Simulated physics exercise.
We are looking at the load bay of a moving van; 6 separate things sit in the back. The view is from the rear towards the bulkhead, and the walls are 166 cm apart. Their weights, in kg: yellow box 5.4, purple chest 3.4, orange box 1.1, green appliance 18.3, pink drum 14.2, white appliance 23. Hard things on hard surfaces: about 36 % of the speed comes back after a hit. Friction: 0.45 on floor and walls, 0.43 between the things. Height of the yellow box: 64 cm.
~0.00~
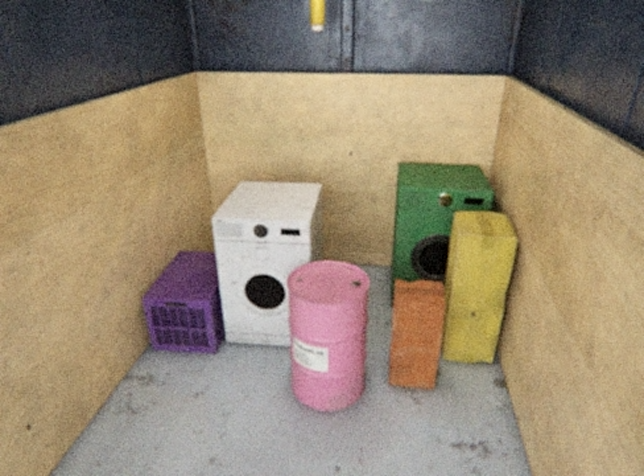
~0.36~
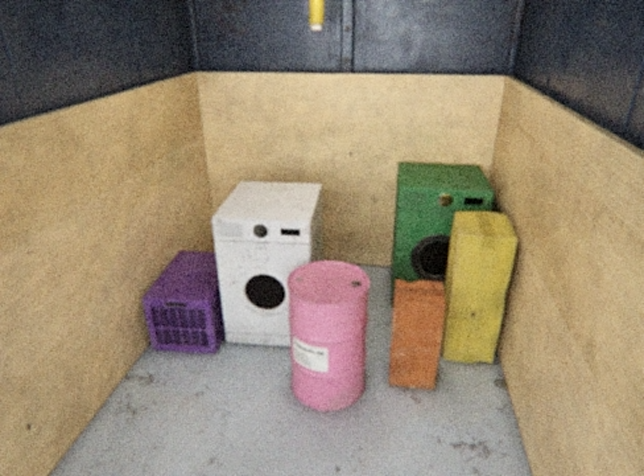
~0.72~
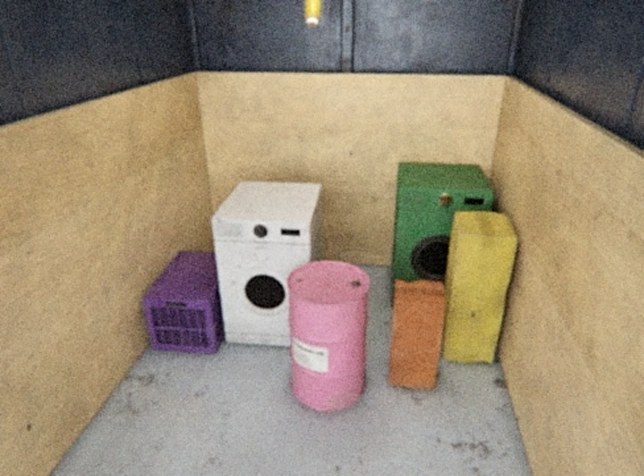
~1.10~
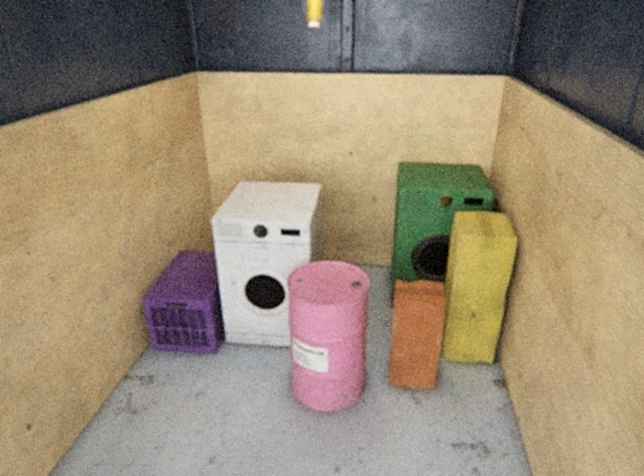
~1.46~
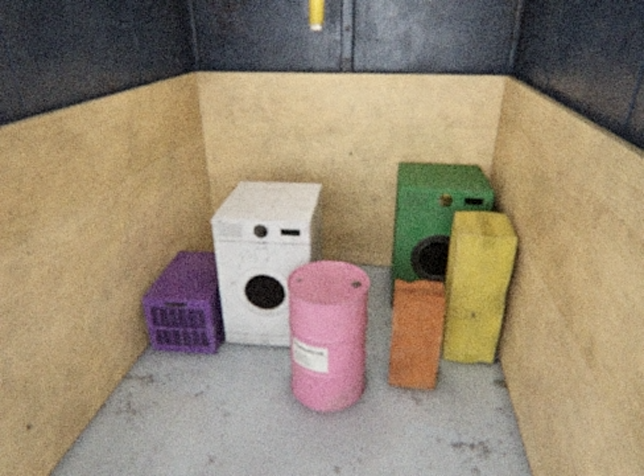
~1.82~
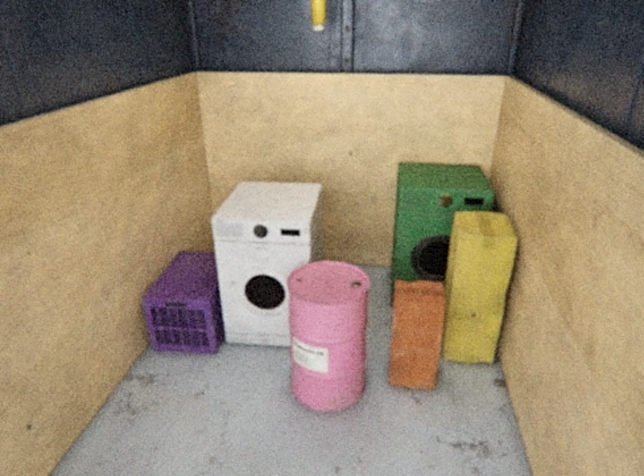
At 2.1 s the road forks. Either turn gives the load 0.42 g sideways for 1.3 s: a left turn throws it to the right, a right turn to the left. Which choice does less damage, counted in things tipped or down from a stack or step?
Less is lost turning left.
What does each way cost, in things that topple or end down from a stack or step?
Turning left 0, turning right 1.
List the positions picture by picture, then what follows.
No push; yellow box (474, 288); purple chest (197, 299), in the first frame.
Push 0.26 g backwards; pink drum (328, 335); white appliance (275, 262), in the second frame.
Push 0.26 g backwards; orange box (415, 334); green appliance (435, 236), in the third frame.
Push 0.26 g backwards; pink drum (328, 335); white appliance (275, 262), in the fourth frame.
No push; orange box (415, 335); green appliance (436, 236), in the fifth frame.
No push; yellow box (474, 288); purple chest (197, 299), in the sixth frame.
Turning left. At 2.52 s, push 0.42 g right.
After 3.32 s, push 0.14 g right; yellow box slid 2 cm near (478, 288).
At rest (3.9 s), all 6 in place, give or take 15 cm. Seen from the same camera at the end, yellow box near (476, 288), purple chest near (197, 299).
Turning right instead, yellow box tipped over or down from a stack or step, 1 of 6 in all.
